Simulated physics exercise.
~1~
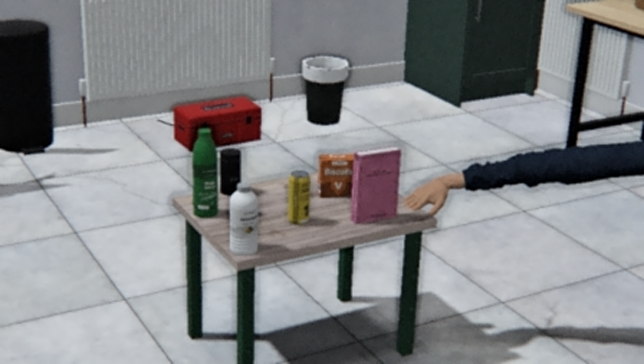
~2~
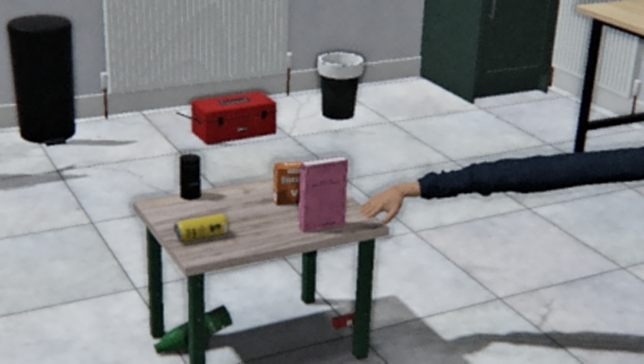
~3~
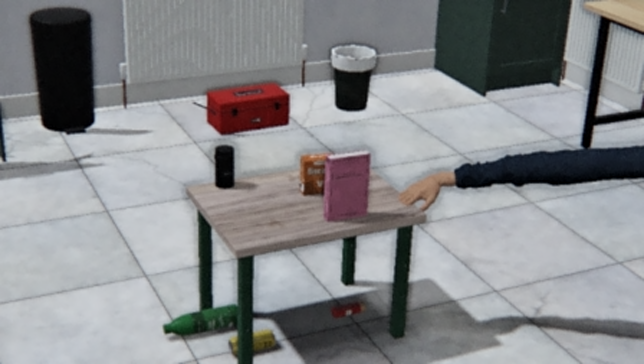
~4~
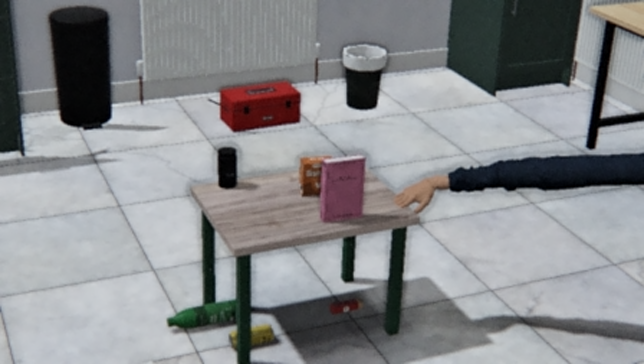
At the start, a green bottle, a white bottle, a yellow can, a black jar, an orange packet and a pink book stand on a small wooden table, with a hand at its right edge. The table shifts to the left, and the green bottle ends up lying on the floor while the white bottle disappears from the tabletop. The yellow can tips onto its side, and a small red item lies beneath the table. As the table moves back to the right, the can drops to the floor too. Finally, the jar, packet and book remain upright on top.
